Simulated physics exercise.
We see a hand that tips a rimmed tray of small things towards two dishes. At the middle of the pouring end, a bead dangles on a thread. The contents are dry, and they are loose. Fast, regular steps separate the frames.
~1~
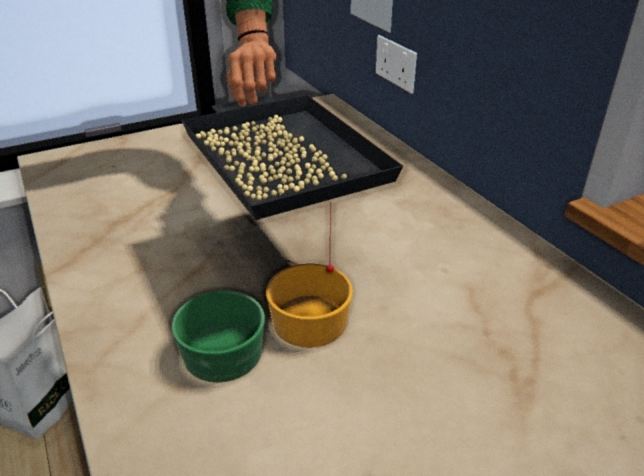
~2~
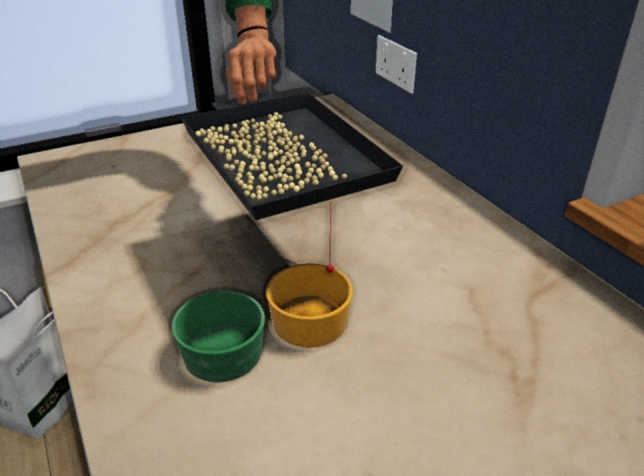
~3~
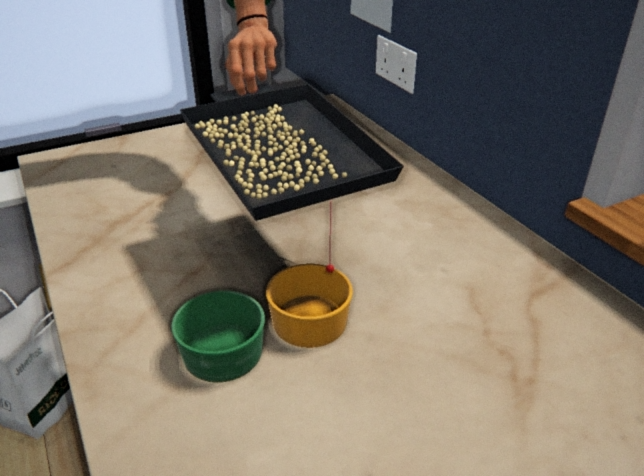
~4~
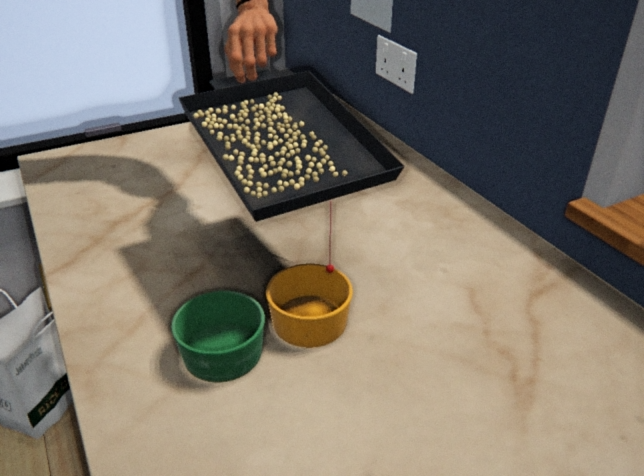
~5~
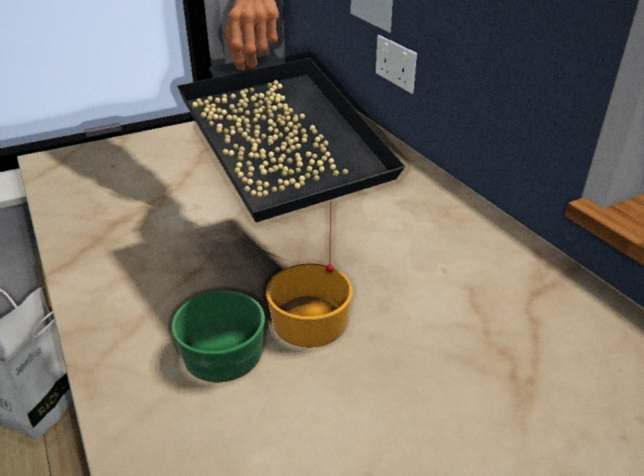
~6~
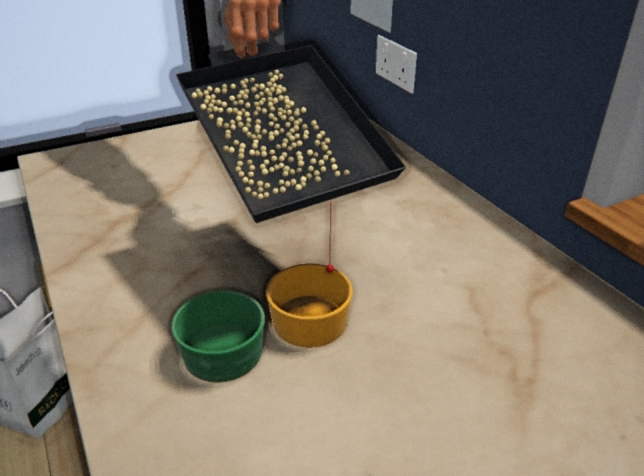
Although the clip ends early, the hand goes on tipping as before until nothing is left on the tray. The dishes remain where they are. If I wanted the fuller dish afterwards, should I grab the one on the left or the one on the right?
Grab the right one.
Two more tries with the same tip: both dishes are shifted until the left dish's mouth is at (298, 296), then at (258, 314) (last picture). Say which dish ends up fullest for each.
At the first place the left-hand dish, at the second the left dish.
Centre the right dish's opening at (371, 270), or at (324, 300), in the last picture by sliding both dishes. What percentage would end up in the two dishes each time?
Estimates in order: 70 percent, 80 percent.
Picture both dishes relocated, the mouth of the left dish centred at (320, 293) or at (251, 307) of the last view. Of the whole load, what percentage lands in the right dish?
Close to 0 in a hundred first, close to 10 in a hundred second.
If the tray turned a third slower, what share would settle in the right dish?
It would be around 40 percent.
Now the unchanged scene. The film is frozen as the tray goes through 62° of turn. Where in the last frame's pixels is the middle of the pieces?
About (292, 204).
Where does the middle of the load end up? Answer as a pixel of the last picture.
Roughly at pixel (305, 341).
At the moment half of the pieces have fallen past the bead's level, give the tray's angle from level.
It sits at roughly 110°.
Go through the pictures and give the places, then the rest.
The first frame shows corners of the pouring end at (254, 202) and (397, 165), level; middle of the load at (264, 155), soya beans; left dish at (236, 362); right dish at (329, 328); bead on its thread at (330, 269).
The second frame shows corners of the pouring end at (255, 203) and (397, 165), level; middle of the load at (264, 154).
The third frame shows corners of the pouring end at (255, 204) and (397, 165), tipped barely, lowest at the left corner; middle of the load at (264, 149).
The fourth frame shows corners of the pouring end at (255, 206) and (398, 165), tipped a little, lowest at the left corner; middle of the load at (263, 143).
The fifth frame shows corners of the pouring end at (256, 208) and (399, 165), tipped a little, lowest at the left corner; middle of the load at (264, 136).
The sixth frame shows corners of the pouring end at (256, 210) and (400, 165), tipped clearly, lowest at the left corner; middle of the load at (264, 132), a stray few on the move; left dish at (236, 362); right dish at (329, 328).
Soon after the last picture, tray tipped steeply; nearly all on the tray; a stray few outside both; a small part in the air.
A little later, tray tipped past a quarter turn; about half on the tray; a stray few in the left dish; a small part in the right dish; a small part outside both; about a third in the air.
Later still, tray tipped past a quarter turn; a stray few in the left dish; about half in the right dish; about half outside both.
At rest, tray tipped past a quarter turn; a stray few in the left dish; about half in the right dish; about half outside both.
